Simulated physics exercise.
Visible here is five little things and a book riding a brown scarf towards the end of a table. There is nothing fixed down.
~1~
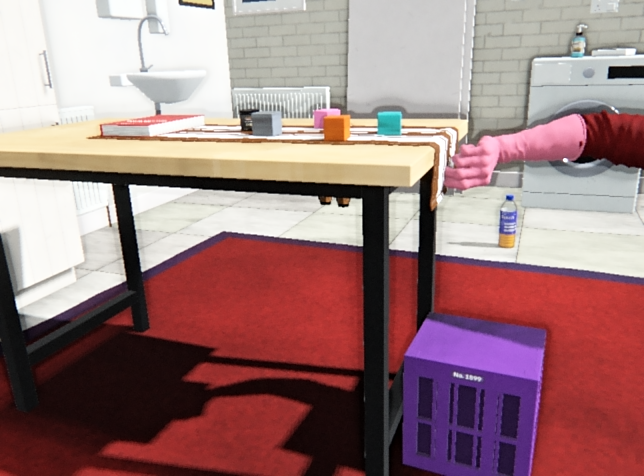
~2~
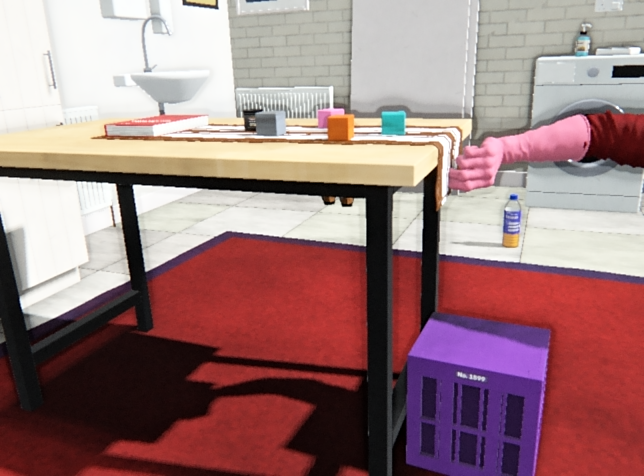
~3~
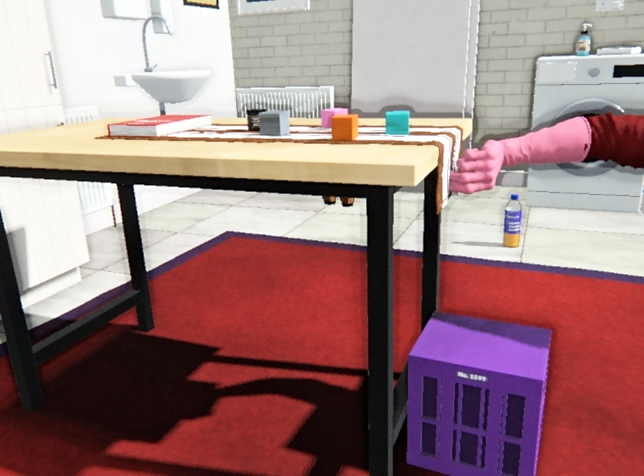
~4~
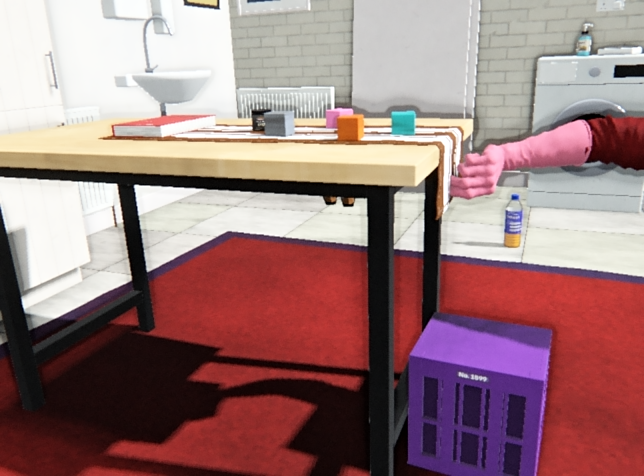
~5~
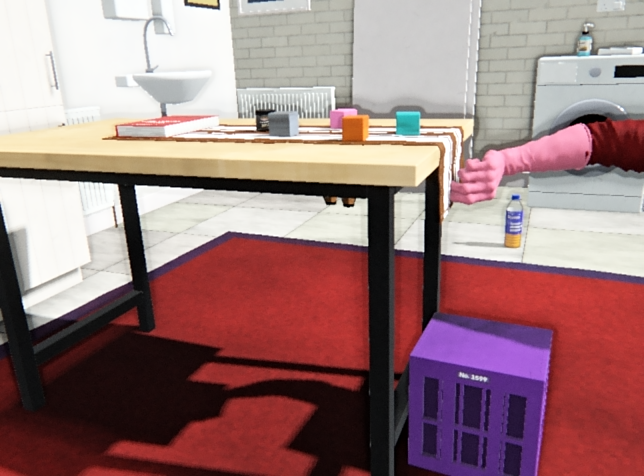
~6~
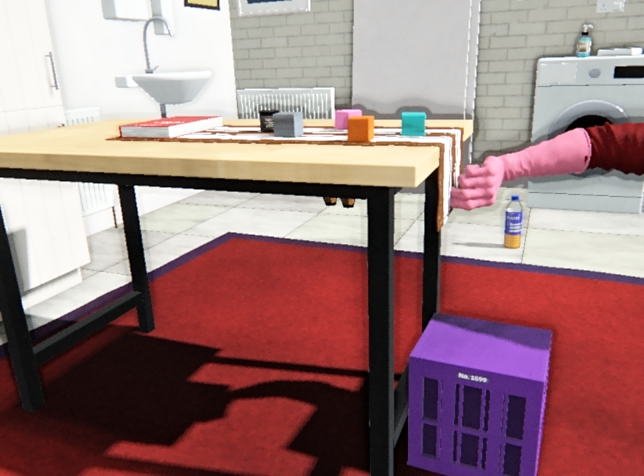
A pink-gloved hand held the hanging end of a striped brown and white cloth and drew it slowly down, and the small blocks and red book on it slid slightly right across the table.
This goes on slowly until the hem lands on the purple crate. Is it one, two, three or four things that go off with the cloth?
It sends three things down.
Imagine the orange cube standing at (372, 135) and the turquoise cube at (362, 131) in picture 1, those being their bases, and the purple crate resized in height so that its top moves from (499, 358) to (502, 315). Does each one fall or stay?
The orange cube is lost, the turquoise cube is lost.
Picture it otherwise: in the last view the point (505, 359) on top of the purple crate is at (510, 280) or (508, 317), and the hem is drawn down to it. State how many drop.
If so, 1 and 2.
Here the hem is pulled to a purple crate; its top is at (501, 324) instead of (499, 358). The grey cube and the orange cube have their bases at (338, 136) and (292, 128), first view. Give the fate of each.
Outcome for the grey cube: It is lost. Outcome for the orange cube: It stays.
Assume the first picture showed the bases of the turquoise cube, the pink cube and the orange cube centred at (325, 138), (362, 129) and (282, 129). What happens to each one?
The turquoise cube topples down, the pink cube topples down, and the orange cube stays put.
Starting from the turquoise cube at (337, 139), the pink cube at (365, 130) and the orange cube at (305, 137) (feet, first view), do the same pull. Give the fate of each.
The turquoise cube topples down; the pink cube topples down; and the orange cube topples down.
A little later, hem near (451, 294); turquoise cube and orange cube gone.
Next, hem on the crate; turquoise cube, orange cube and pink cube gone.
When it is over, hem on the crate; turquoise cube, orange cube and pink cube gone. The table loses three.
